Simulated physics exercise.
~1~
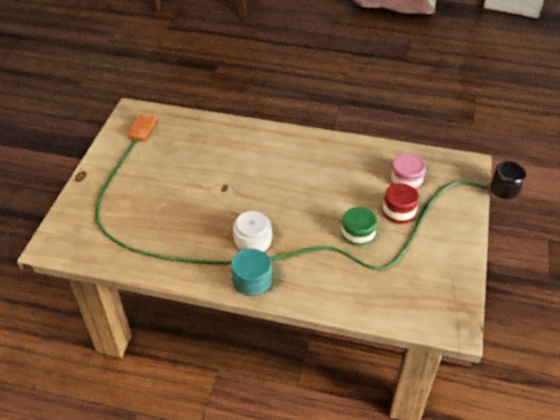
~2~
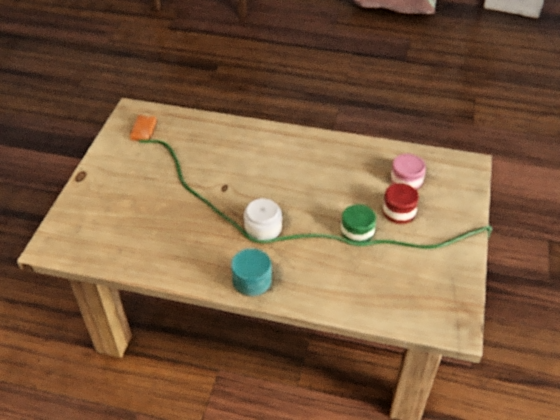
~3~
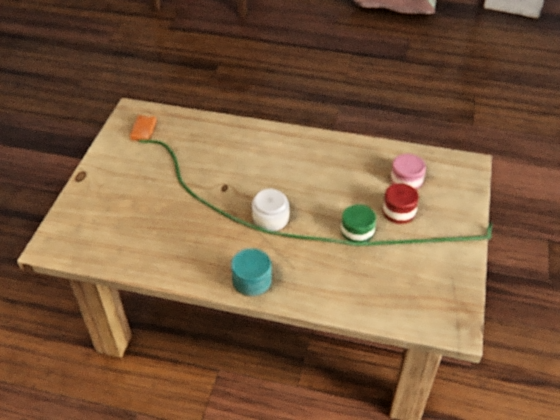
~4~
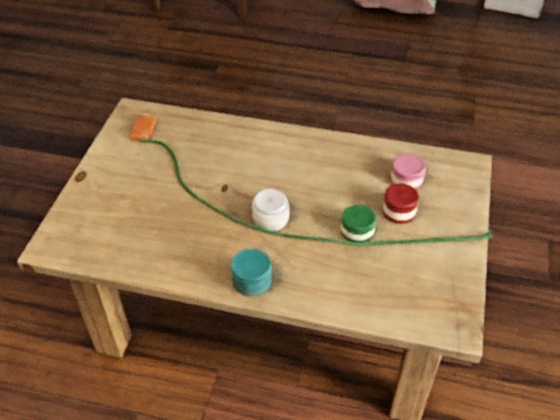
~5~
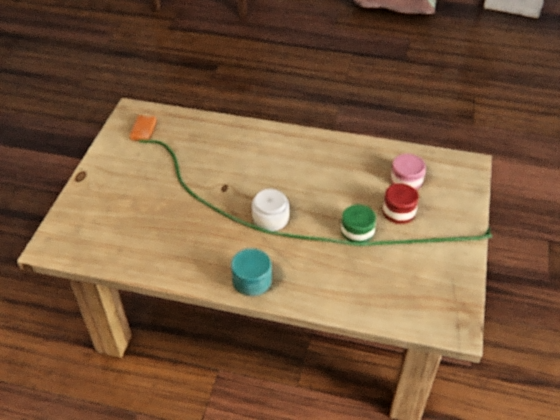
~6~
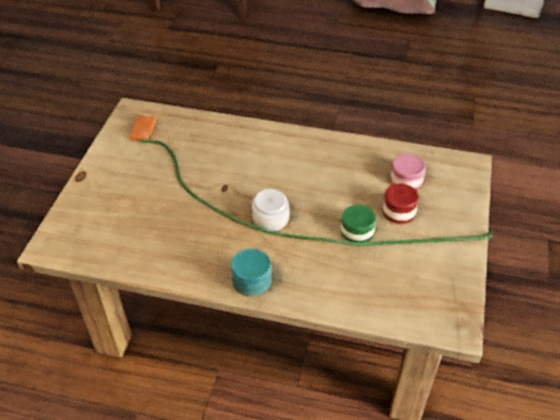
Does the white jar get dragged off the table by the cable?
No, the white jar only slides a moderate way to the right and toward the back, and it ends up standing on the table.
